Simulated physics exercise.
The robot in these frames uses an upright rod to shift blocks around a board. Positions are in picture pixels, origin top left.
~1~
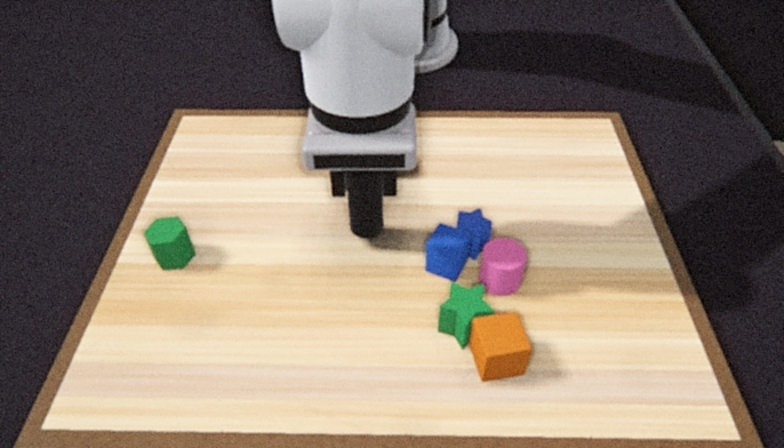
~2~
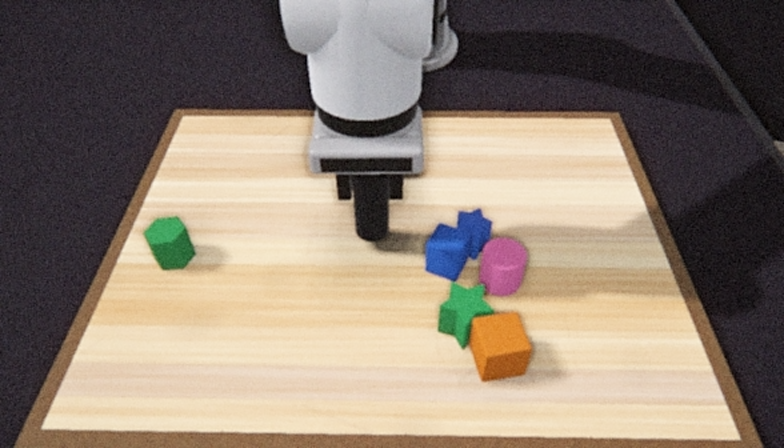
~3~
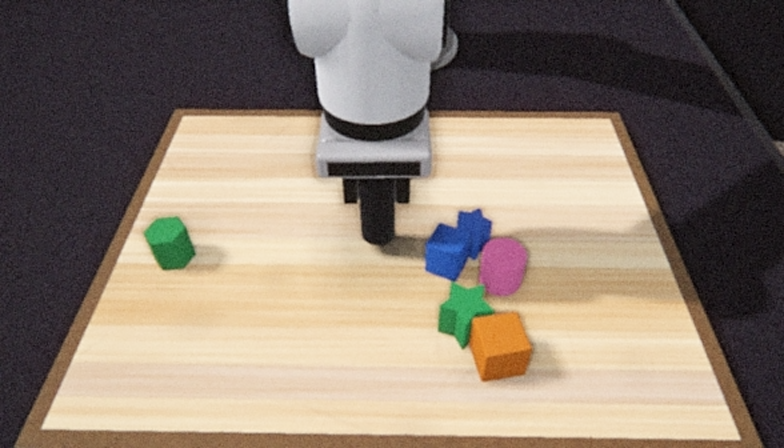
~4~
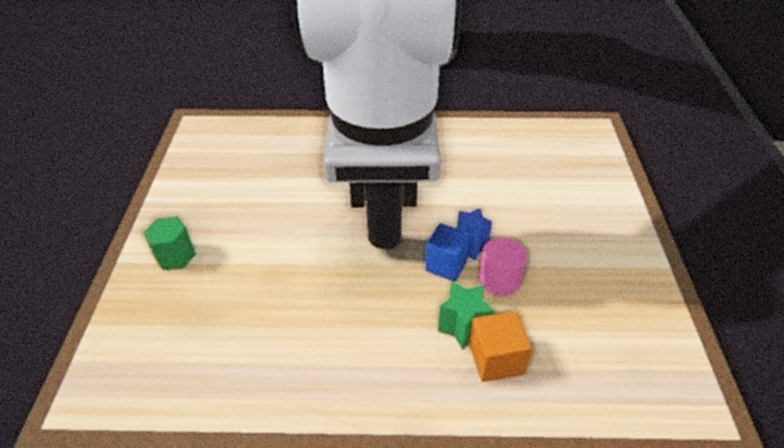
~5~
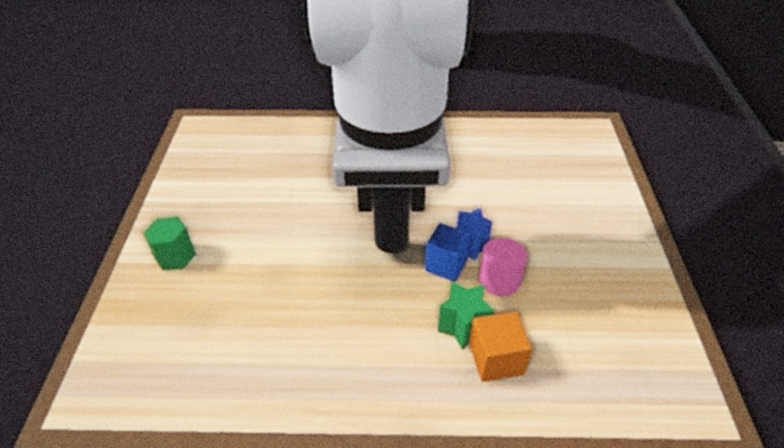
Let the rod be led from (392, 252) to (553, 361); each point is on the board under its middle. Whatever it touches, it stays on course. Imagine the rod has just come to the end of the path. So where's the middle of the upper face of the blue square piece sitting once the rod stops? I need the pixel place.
Most likely (484, 249).
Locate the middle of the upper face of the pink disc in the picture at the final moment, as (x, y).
Its top middle is near (531, 250).
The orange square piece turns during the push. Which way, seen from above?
Direction: Anticlockwise.
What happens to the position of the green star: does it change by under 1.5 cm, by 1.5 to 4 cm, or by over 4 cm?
Final distance: 1.5 to 4 cm.
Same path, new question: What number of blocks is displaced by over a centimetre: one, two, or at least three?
The way I see it, the answer is three or more.
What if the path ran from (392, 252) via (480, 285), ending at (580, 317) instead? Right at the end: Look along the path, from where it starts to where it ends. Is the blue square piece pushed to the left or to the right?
Over to the left.
On the path given first. One third of the way, rod at (441, 275); blue square piece at (476, 248), turned 50° anticlockwise; pink disc at (521, 252).
Two thirds of the way, rod at (496, 312); blue square piece at (484, 249), turned 70° anticlockwise; green star at (474, 317), turned 40° clockwise; orange square piece at (509, 354), turned 30° anticlockwise; pink disc at (531, 250).
At the end, rod at (557, 352); blue square piece at (484, 249), turned 70° anticlockwise; green star at (474, 318), turned 50° clockwise; orange square piece at (509, 354), turned 30° anticlockwise; pink disc at (531, 250).
